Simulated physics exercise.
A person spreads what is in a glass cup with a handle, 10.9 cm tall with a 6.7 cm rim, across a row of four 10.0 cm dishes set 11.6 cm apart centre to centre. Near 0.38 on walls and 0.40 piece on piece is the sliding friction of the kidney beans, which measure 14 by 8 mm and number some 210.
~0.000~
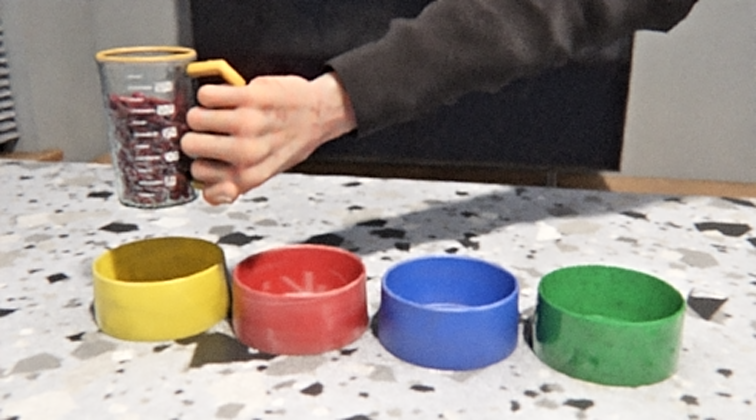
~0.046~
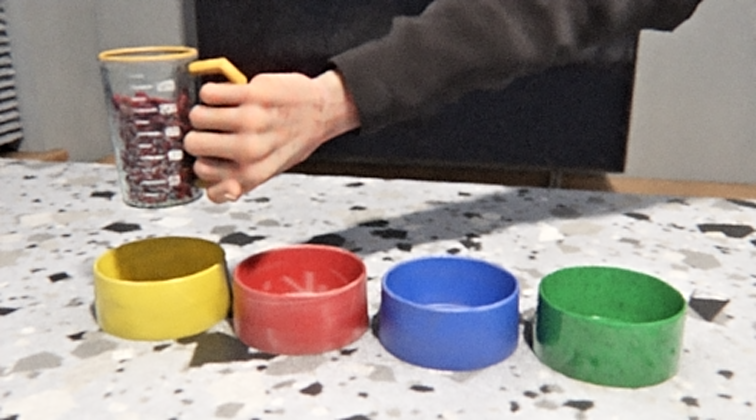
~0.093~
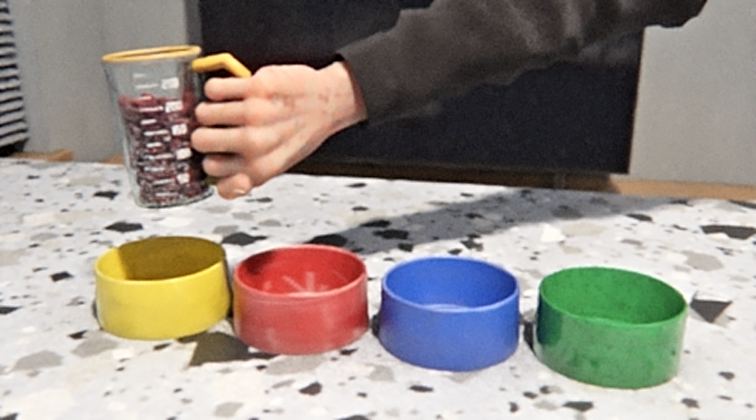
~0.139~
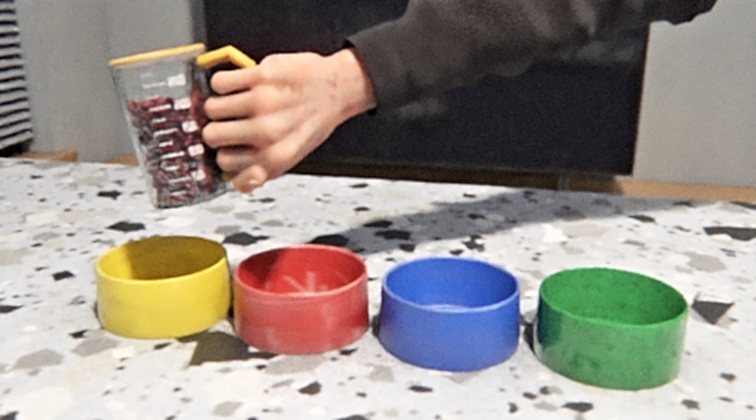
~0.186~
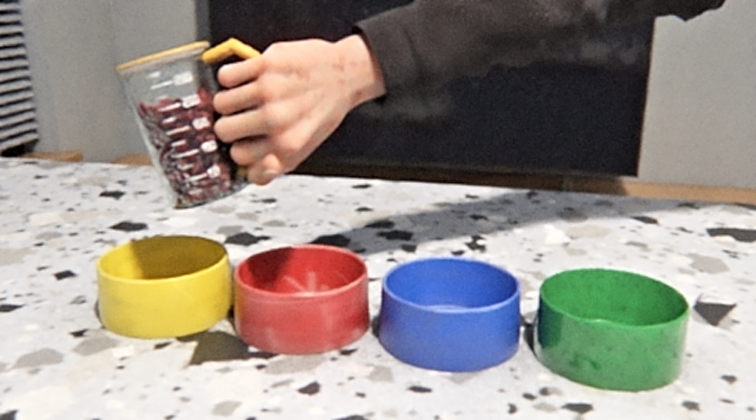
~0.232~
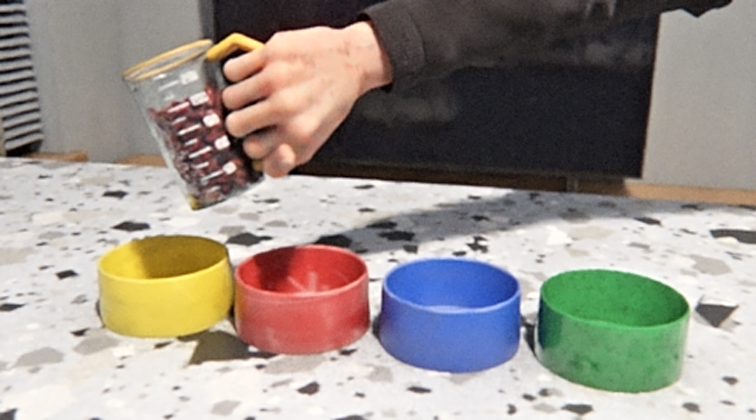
In this clip, a hand holds a clear cup of dark red pieces above a row of yellow, red, blue and green dishes, then gradually tilts it to the left while moving it slightly to the right.
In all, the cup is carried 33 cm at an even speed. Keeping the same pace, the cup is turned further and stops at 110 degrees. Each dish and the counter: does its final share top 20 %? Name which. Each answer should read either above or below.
Red - above, blue - above, green - below, yellow - below, counter - below.
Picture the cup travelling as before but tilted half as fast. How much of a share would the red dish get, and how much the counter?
Shares: Red dish 0, counter 0.
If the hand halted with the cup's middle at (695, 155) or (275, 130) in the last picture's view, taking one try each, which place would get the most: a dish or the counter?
First try: Red; second try: Yellow.
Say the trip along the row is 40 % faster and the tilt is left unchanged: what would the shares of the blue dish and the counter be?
Shares: Blue 90, counter 10.
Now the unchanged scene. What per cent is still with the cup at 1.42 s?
About 35 %.
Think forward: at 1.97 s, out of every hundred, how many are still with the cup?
Somewhere near 10 per cent.
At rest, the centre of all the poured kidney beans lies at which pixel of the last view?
I'd say roughly (375, 315).
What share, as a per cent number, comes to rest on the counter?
Close to 10 per cent, give or take.
Then, at 0.95 s, tilt 110 degrees; cup holds 90 %, red 5 %.
After 1.42 s, tilt 110 degrees; cup holds 35 %, red 45 %, blue 10 %.
After 1.97 s, tilt 110 degrees; cup holds 10 %, red 45 %, blue 35 %.
By 2.9 s all is still; red 45 %, blue 45 %, green 0 %, yellow 0 %, counter 10 %.
